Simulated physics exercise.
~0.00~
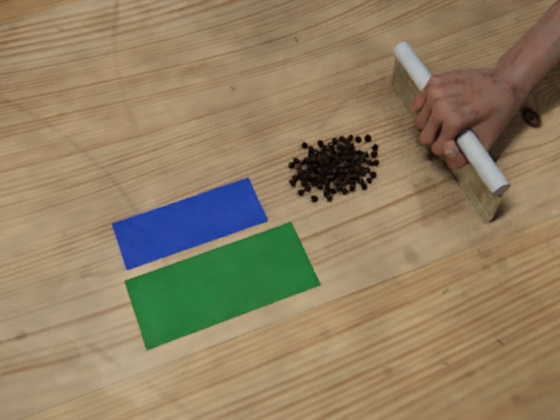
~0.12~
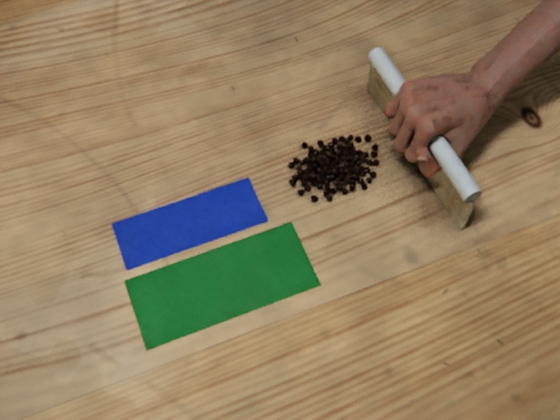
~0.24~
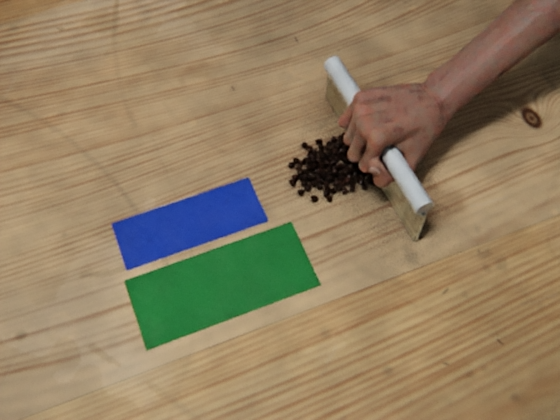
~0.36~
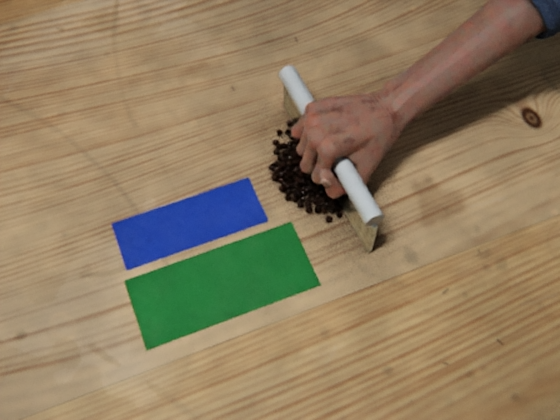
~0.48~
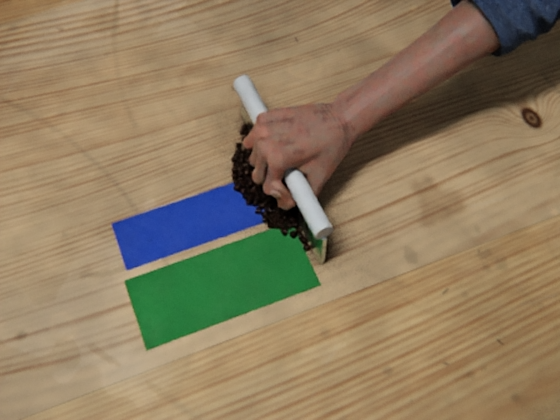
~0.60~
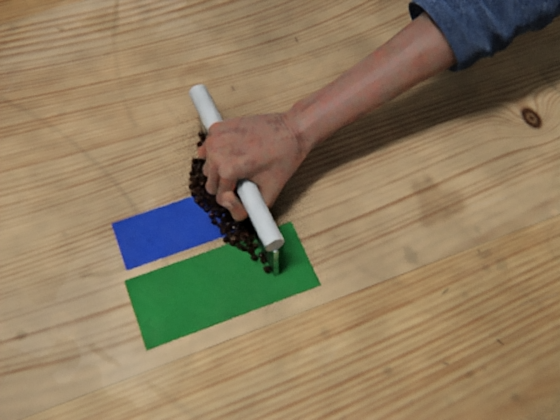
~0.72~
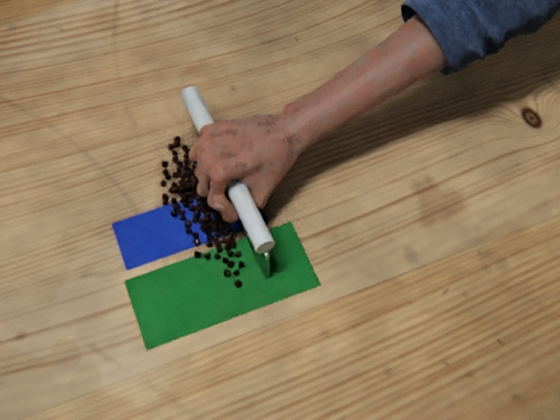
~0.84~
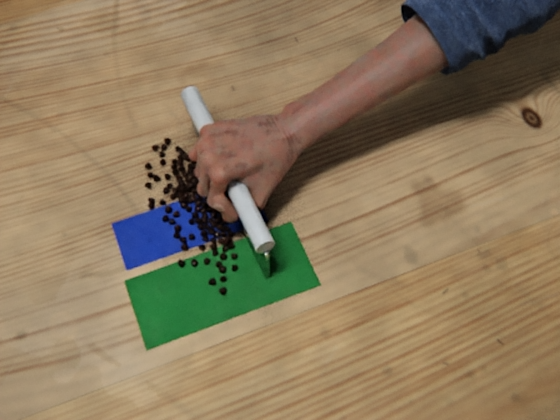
A hand pushes dark beans left with a scraper, stops, and they scatter over coloured sheets.
